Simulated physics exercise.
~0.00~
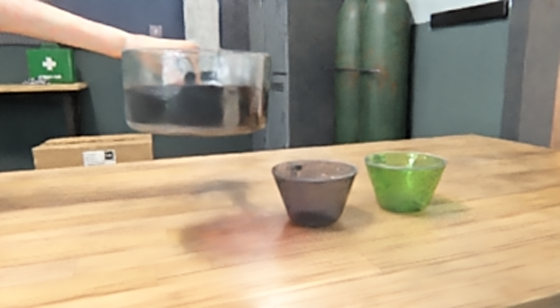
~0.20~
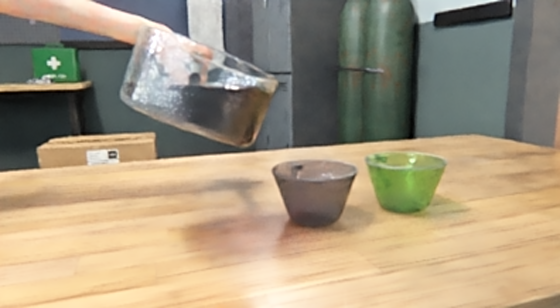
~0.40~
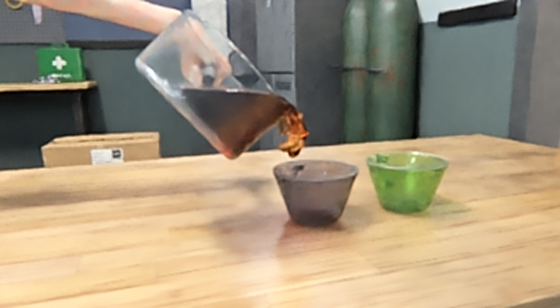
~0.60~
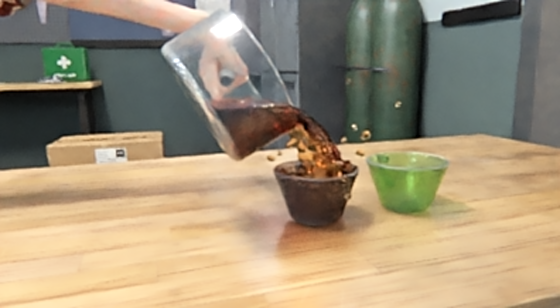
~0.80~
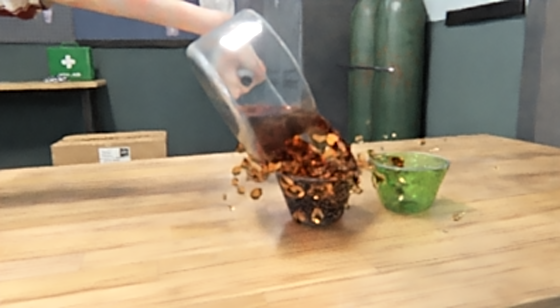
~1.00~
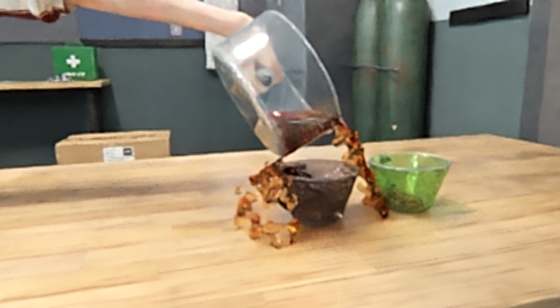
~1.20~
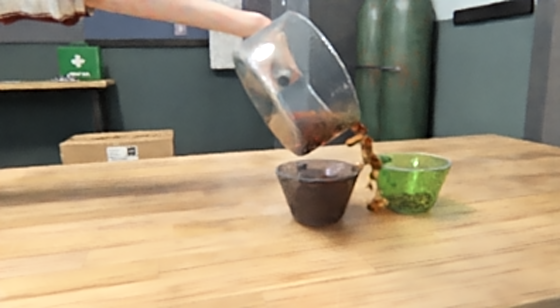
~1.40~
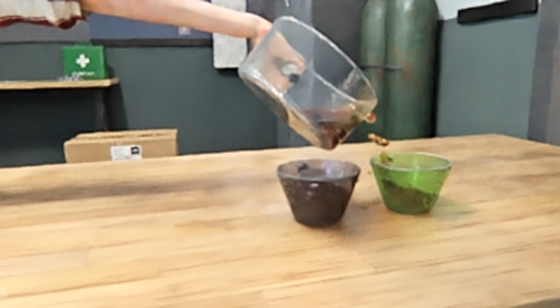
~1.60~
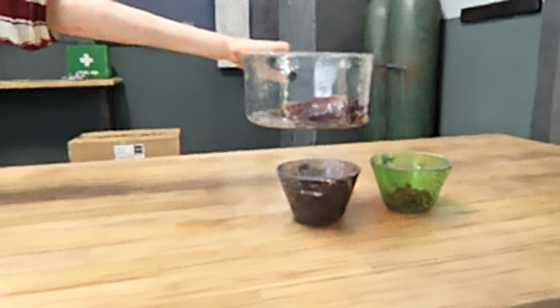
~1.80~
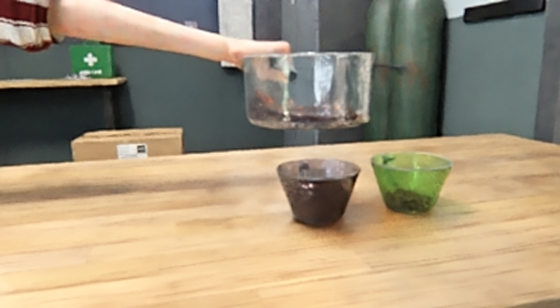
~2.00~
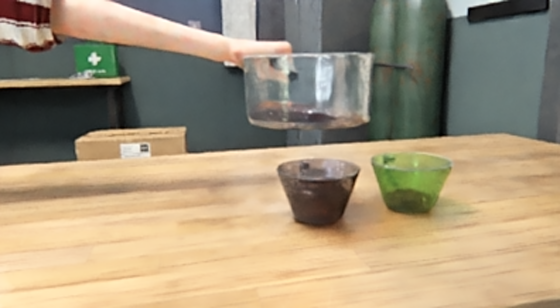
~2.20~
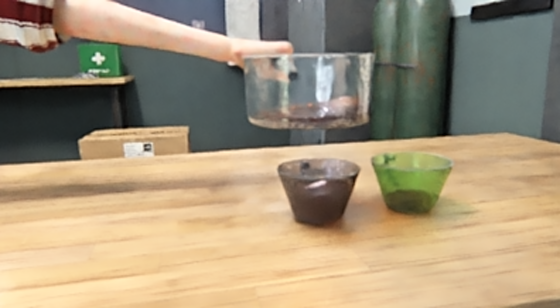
On a wooden table in a workshop-like room, a hand tilts a clear container of dark tea over a dark cup, splashing brownish liquid around it, then moves right to pour into a green cup, before levelling the container above them with a little tea left inside.
